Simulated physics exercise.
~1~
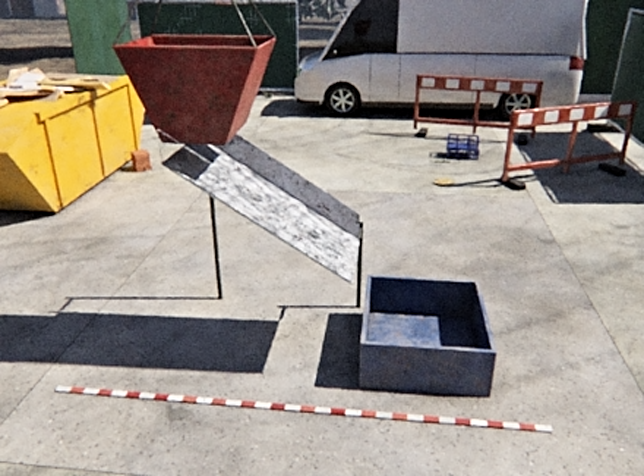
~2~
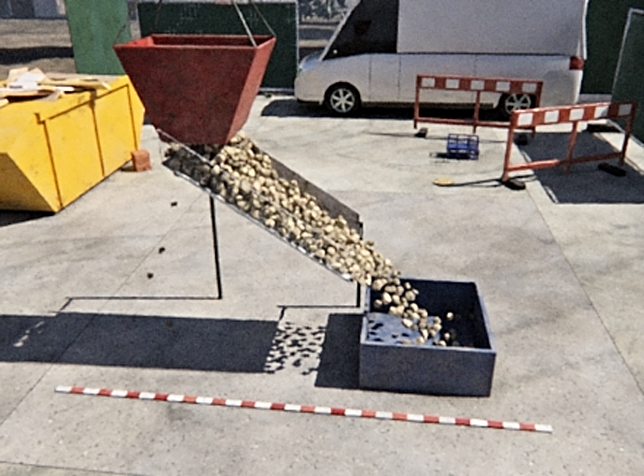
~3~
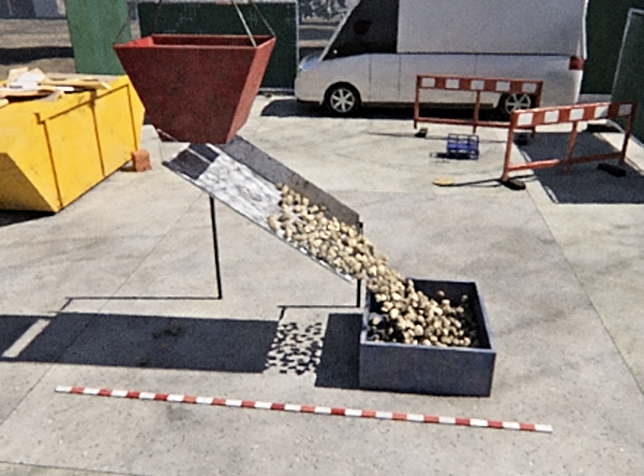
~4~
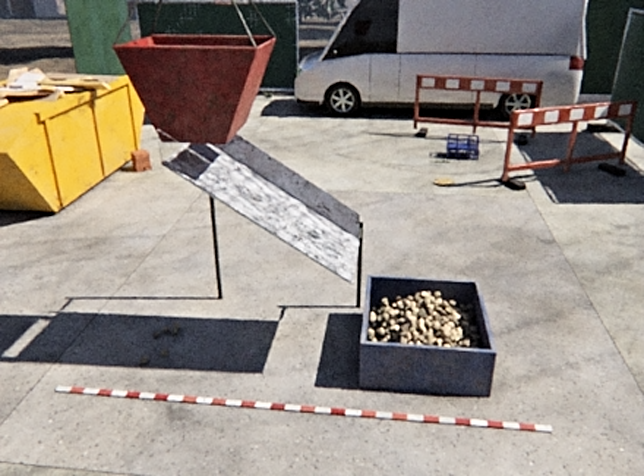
Pale stones pouring from a hanging red hopper, sliding down a sloping steel chute and settling in a dark open bin.
